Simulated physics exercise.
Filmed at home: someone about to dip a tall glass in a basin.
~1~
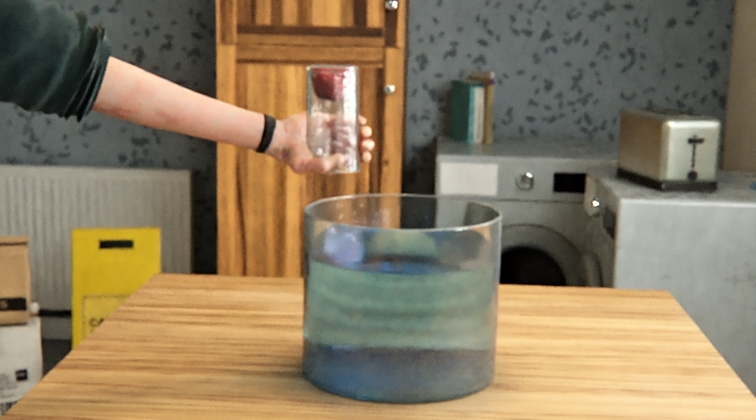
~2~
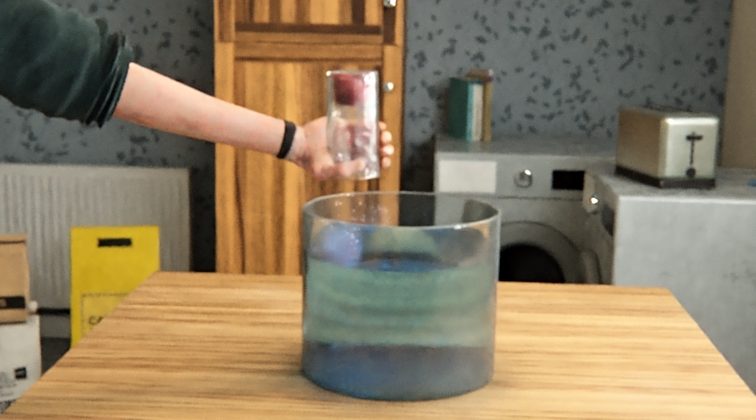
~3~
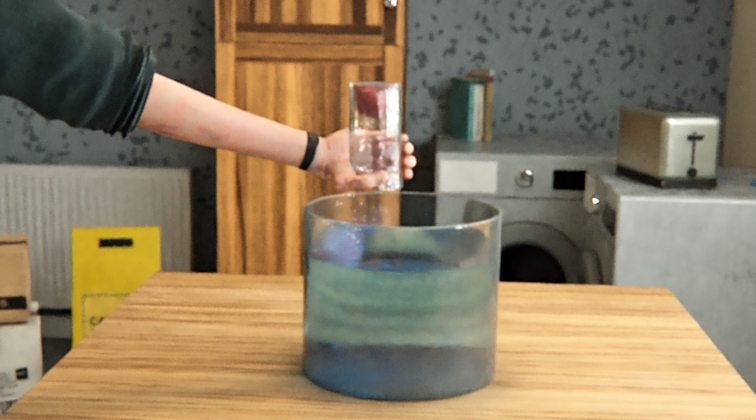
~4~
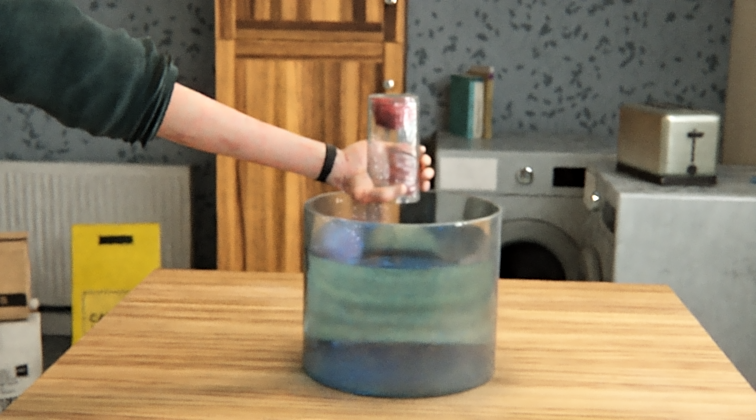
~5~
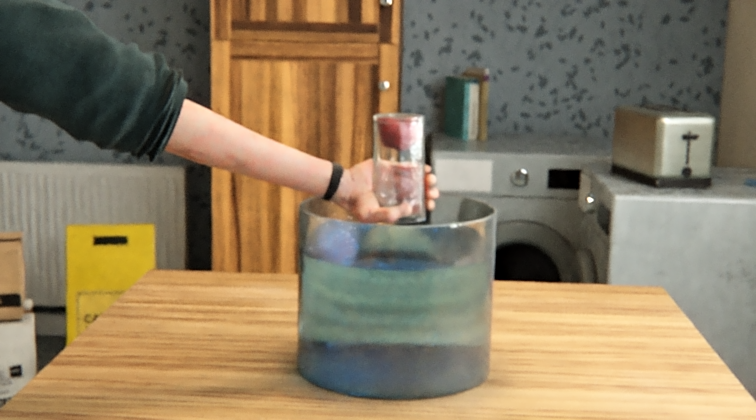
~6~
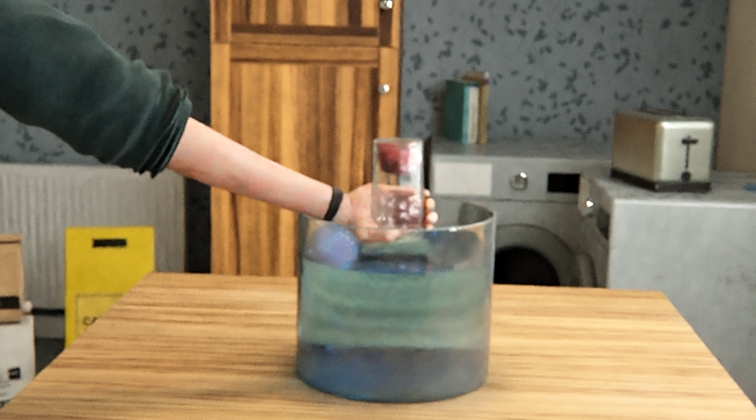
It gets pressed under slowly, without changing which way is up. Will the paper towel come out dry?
Under the surface the paper towel keeps dry.
A moment on, the tall glass enters the water.
Further on, air is trapped inside and holds the level down.
When it is over, the tall glass is under, still full of air, and the paper towel is dry.
